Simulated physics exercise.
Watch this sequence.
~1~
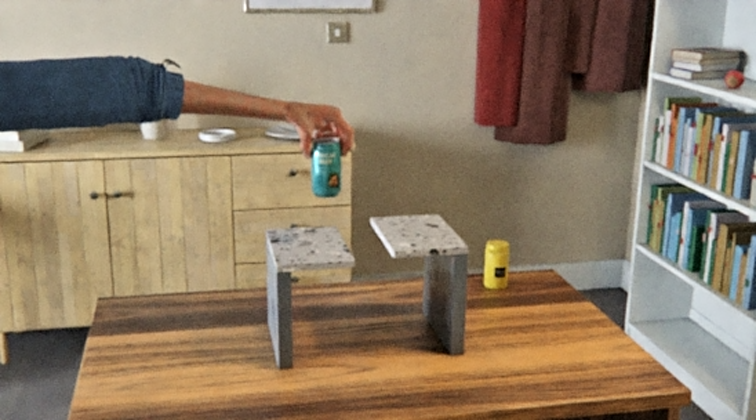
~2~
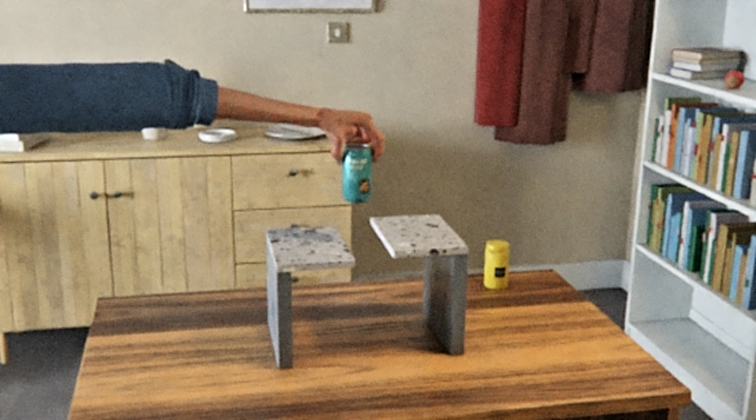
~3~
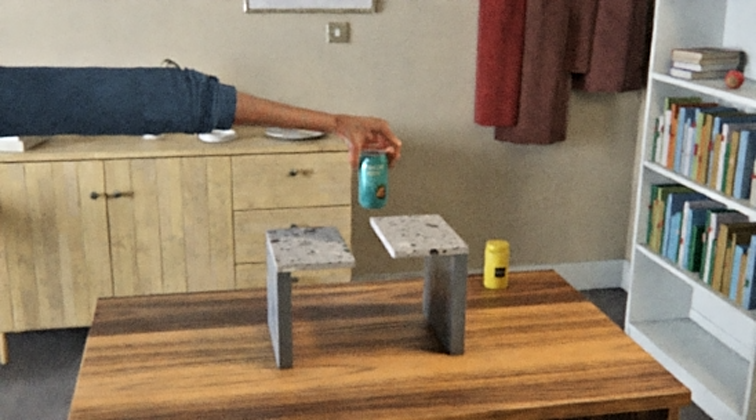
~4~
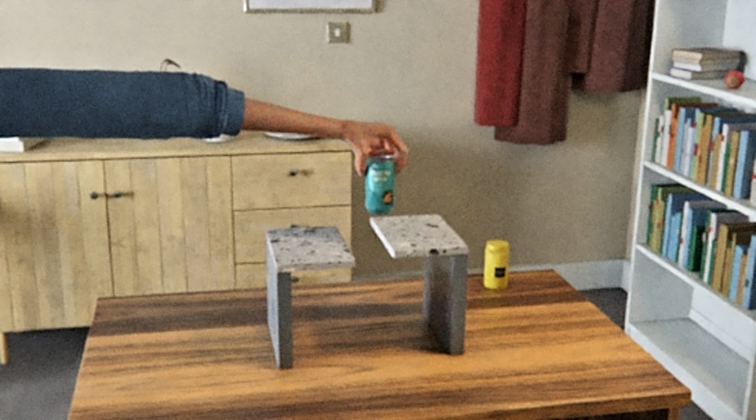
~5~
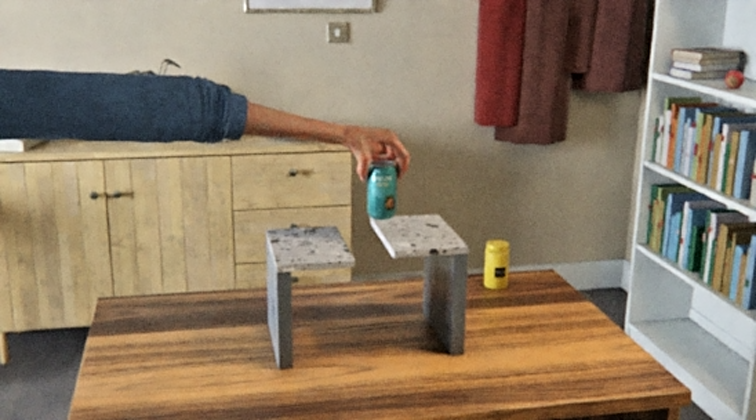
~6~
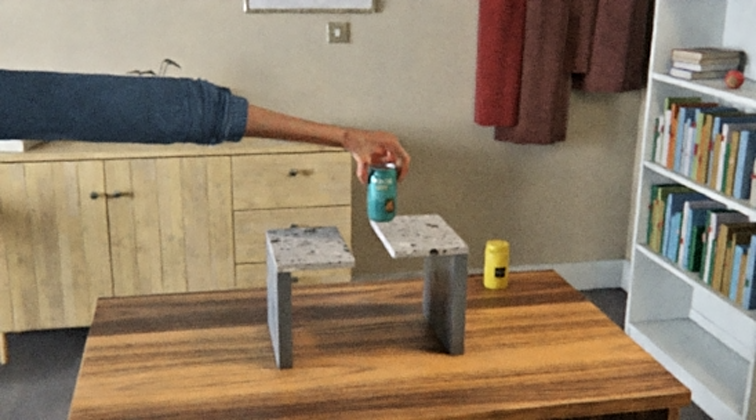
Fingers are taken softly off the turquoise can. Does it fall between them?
It is retained.
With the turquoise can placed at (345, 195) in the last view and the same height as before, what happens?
It gets held up.
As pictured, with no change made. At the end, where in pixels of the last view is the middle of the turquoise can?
Near (354, 230).
Then, 0.20 s past the last view, turquoise can displaced a little near (382, 207).
Then, 0.70 s past the last view, turquoise can rocked 34° from its first pose near (367, 212).
Then, 0.80 s past the last view, turquoise can rocked 69° from its first pose near (353, 230).
Finally, down or leaning hard on the stand or table, turquoise can; yellow jar still in place. Final places as the last picture's camera would see them, turquoise can near (354, 230). The can stays on top.
